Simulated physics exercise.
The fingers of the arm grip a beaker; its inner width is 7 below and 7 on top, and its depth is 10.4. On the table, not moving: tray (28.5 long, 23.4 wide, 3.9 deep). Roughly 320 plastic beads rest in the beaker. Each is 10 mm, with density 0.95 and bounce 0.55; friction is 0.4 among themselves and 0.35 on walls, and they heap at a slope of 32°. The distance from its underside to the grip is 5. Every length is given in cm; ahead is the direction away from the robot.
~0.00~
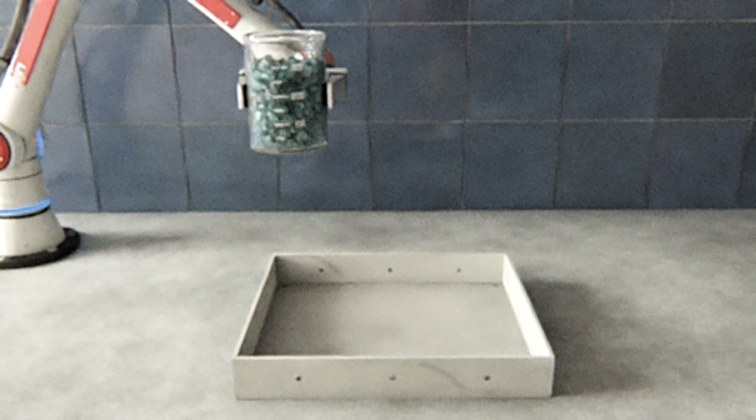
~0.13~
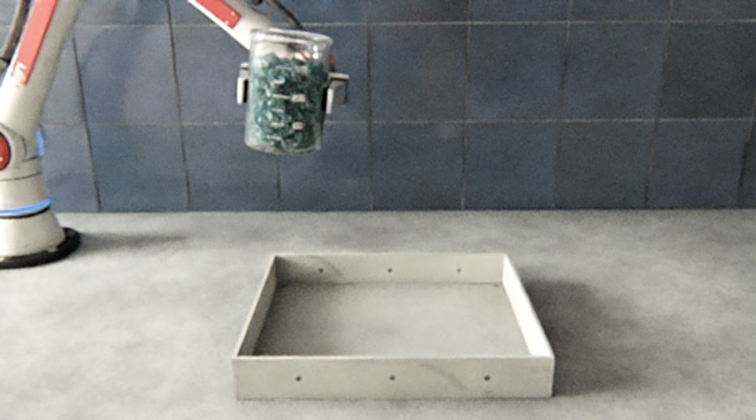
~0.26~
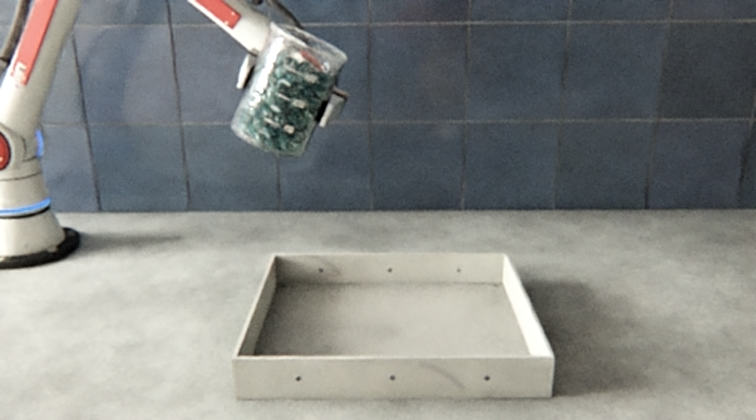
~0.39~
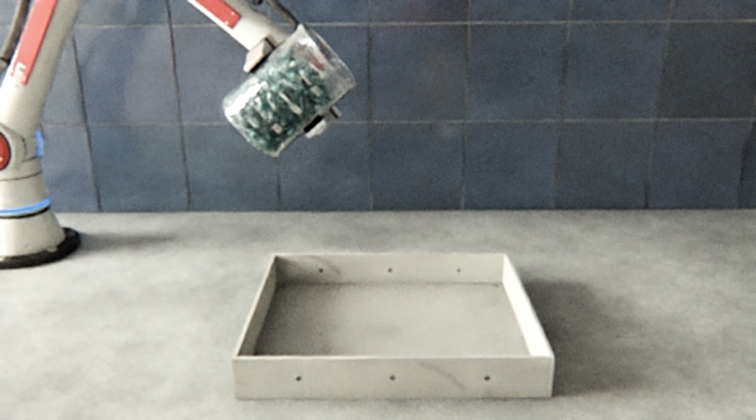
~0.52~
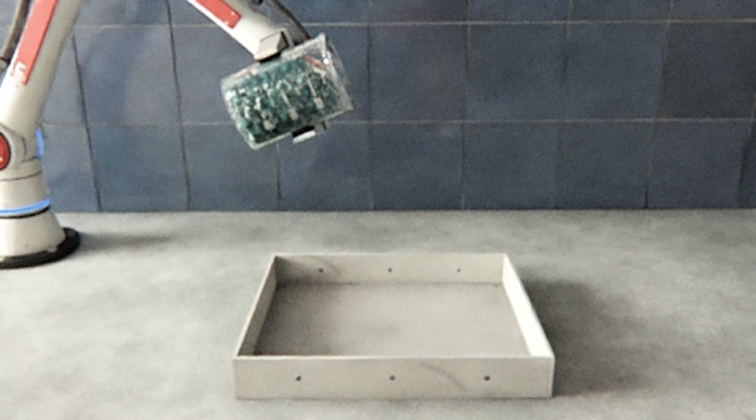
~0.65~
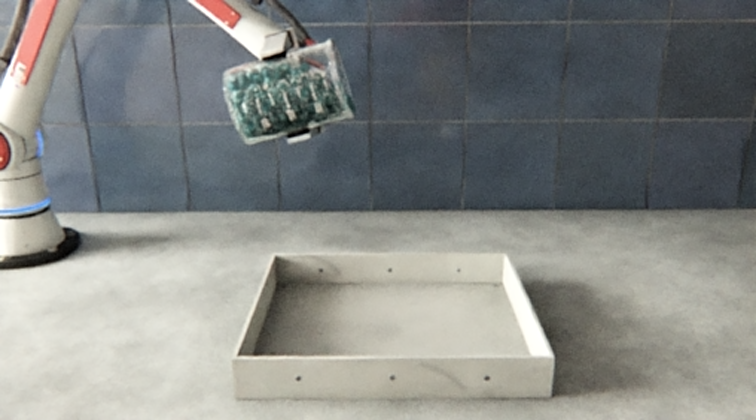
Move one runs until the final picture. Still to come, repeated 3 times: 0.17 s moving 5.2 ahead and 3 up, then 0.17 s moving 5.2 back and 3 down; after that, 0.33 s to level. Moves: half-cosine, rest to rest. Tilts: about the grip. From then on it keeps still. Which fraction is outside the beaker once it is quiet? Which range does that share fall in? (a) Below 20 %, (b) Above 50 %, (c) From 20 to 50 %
b.
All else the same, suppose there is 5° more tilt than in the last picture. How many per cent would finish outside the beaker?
Then something close to 80 in a hundred.
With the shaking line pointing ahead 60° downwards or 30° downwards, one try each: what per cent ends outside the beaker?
It comes to around 5 per cent on the first try and around 35 per cent on the second.
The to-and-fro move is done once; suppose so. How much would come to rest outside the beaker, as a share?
It would come to around 35 %.
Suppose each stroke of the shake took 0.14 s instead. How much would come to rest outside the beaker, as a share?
In that case it would be near 85 percent.
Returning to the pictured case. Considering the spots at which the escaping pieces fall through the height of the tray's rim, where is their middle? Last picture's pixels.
Check roughly (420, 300) in the last picture.
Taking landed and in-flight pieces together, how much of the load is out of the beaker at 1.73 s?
Share out: Near 70 %.
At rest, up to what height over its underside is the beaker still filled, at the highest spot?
I'd put it at close to 5.0 centimetres.
After 1.19 s, tilted 75° forward, highest piece 30 above the table; 213 in the beaker, 98 in the tray, 13 in flight or on a rim.
After 1.73 s, tilted 69° forward, highest piece 26 above the table; 188 in the tray, 96 in the beaker, 5 on the table or floor, 35 in flight or on a rim.
After 2.20 s, level, highest piece 26 above the table; 222 in the tray, 96 in the beaker, 6 on the table or floor.
After 3.25 s, level, highest piece 26 above the table; 222 in the tray, 96 in the beaker, 6 on the table or floor.
At rest, 222 in the tray, 96 in the beaker, 6 on the table or floor. That is 70 % outside the beaker.
